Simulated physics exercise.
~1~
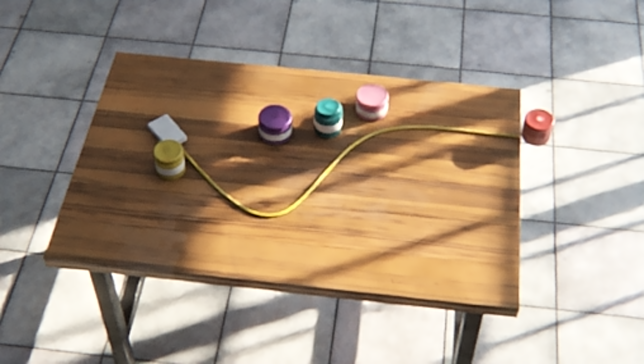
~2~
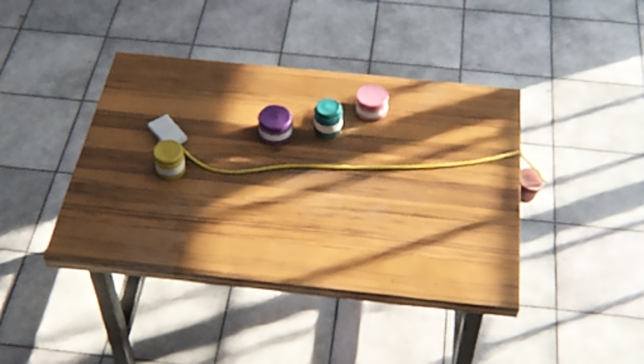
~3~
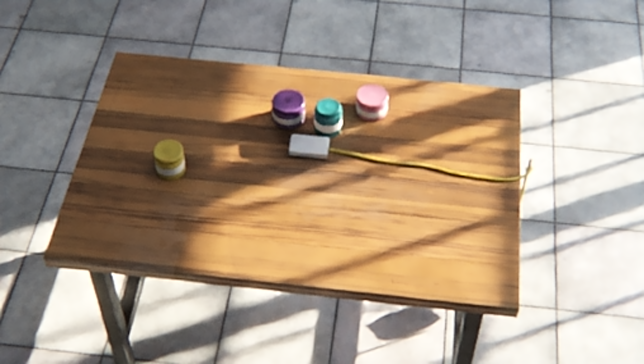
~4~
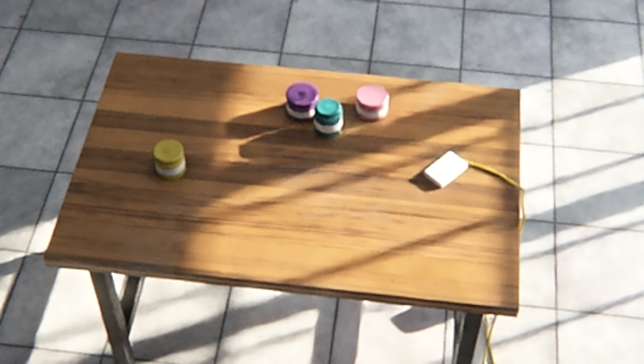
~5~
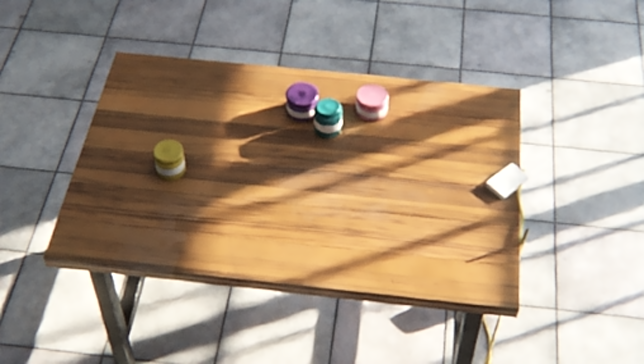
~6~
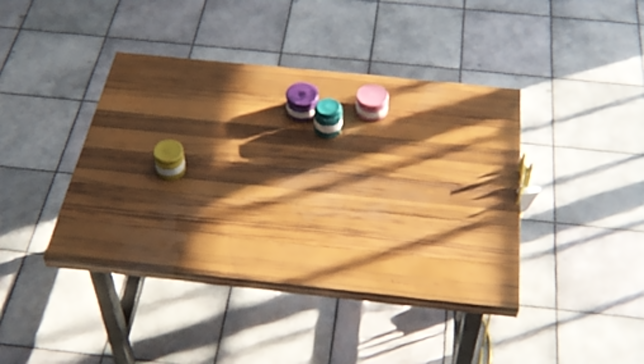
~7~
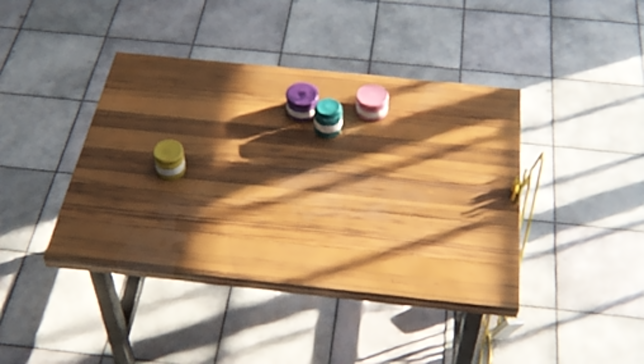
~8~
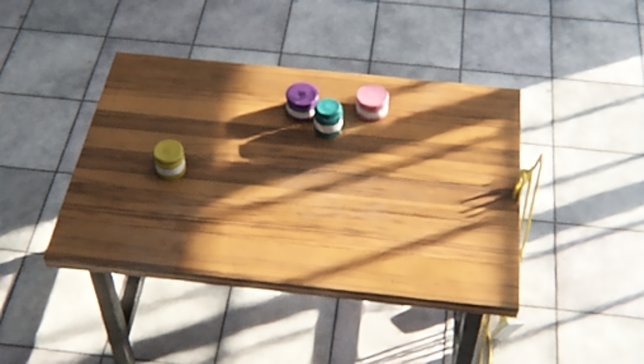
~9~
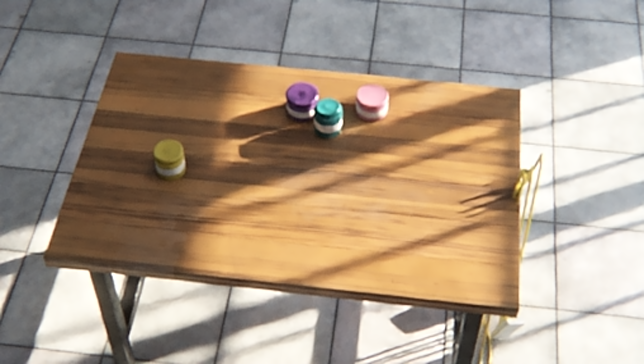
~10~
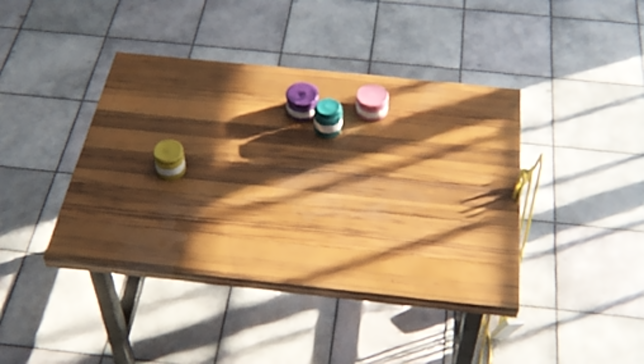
The clip shows a red speaker dropping past a wooden table's right edge, its yellow cable dragging a white phone rightward and nudging a purple canister toward a teal jar before the phone goes over too, leaving four small containers on the tabletop.
